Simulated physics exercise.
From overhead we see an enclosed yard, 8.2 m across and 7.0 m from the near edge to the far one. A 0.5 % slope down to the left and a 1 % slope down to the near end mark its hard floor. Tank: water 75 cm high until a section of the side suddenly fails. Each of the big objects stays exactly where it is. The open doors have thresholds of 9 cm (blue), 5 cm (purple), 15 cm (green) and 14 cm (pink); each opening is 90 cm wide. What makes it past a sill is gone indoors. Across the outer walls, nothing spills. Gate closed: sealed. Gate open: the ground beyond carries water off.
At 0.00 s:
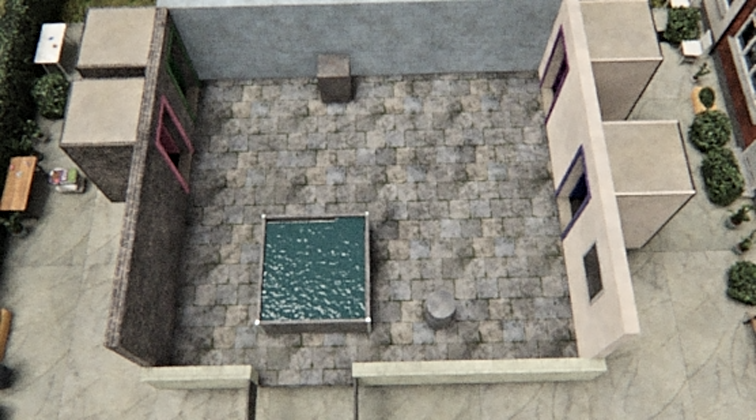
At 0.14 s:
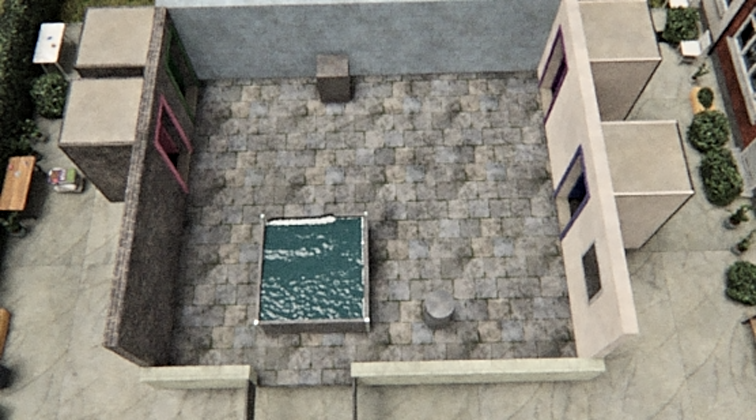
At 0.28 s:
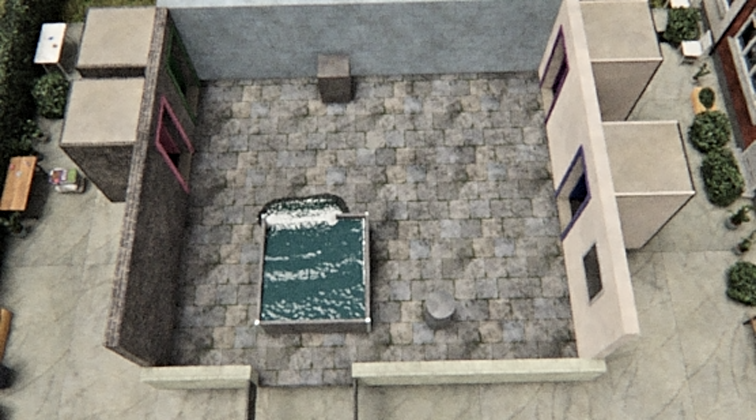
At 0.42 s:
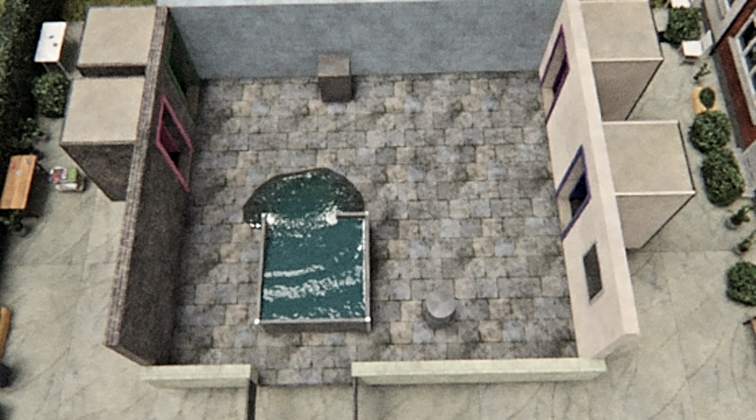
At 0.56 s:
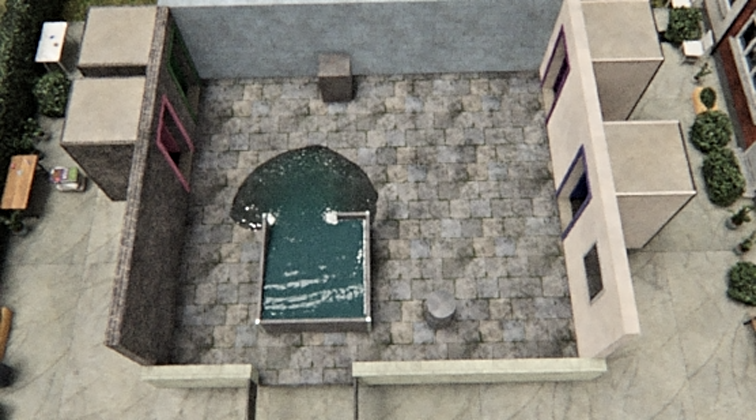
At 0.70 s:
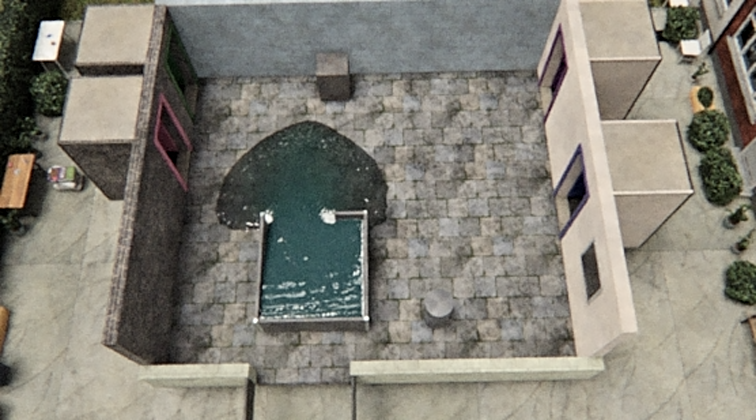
Water in a square tank rippled, then poured out over the far side and spread across the stone paving in a widening, dark green fan toward the back of the walled yard.
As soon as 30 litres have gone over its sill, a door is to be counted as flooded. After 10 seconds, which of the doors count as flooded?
Blue door: Not flooded; purple door: Flooded; green door: Flooded; pink door: Not flooded.
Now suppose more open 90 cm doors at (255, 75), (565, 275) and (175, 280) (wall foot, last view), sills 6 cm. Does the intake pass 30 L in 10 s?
Per doorway, in order: Sufficient / insufficient / insufficient.
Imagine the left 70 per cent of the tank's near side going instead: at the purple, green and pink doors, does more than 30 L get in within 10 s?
Log - purple: Threshold not reached, green: Threshold not reached, pink: Threshold not reached.
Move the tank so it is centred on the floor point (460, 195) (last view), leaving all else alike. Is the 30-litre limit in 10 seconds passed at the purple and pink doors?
Purple door exceeded, pink door held.
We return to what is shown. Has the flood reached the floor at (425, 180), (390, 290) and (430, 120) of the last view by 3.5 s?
The first point is not yet hit, the second is not yet hit and the third is awash.
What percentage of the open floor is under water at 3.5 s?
40 %.
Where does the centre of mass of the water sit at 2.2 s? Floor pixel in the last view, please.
Around (300, 199).
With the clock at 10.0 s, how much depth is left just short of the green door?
8.0 cm.
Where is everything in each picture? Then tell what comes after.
The first picture shows still water, 75 cm deep, in the tank at (315, 268).
In the second picture, water pours out on the tank's far side and has run 0.8 m, to a hidden place; typically 9 cm deep outside, 75 cm at the tank's back.
In the third picture, the front is at (265, 211), 1.0 m from the gap on the tank's far side; 1.2 m2 of floor is under water; 75 cm left at the back of the tank.
In the fourth picture, the front is at (326, 172), 1.5 m from the gap on the tank's far side; 2.7 m2 of floor is under water; 75 cm left at the back of the tank.
In the fifth picture, water pours out on the tank's far side and has run 2.0 m, to (322, 149); typically 7 cm deep outside, 73 cm at the tank's back.
In the sixth picture, water pours out on the tank's far side and has run 2.6 m, to (318, 125); typically 6 cm deep outside, 65 cm at the tank's back.
After 1.4 s water covers 30 % of the floor and is deepest (40 cm) near (290, 227); blue door not reached, purple door not reached, green door not reached, pink door 3 cm at the sill, 0 L in.
After 2.2 s water covers 35 % of the floor and is deepest (51 cm) near (205, 89); blue door not reached, purple door not reached, green door 26 cm at the sill, 1 L in, pink door 13 cm at the sill, 2 L in.
After 3.5 s water covers 40 % of the floor and is deepest (30 cm) near (197, 102); blue door not reached, purple door 4 cm at the sill, 0 L in, green door 29 cm at the sill, 101 L in, pink door 10 cm at the sill, 5 L in.
After 6.0 s water covers 65 % of the floor and is deepest (14 cm) near (296, 80); blue door 4 cm at the sill, 0 L in, purple door 11 cm at the sill, 76 L in, green door 12 cm at the sill, 147 L in, pink door 13 cm at the sill, 10 L in.
After 10.0 s water covers 95 % of the floor and is deepest (14 cm) near (167, 372); blue door 6 cm at the sill, 0 L in, purple door 7 cm at the sill, 110 L in, green door 8 cm at the sill, 148 L in, pink door 8 cm at the sill, 11 L in.
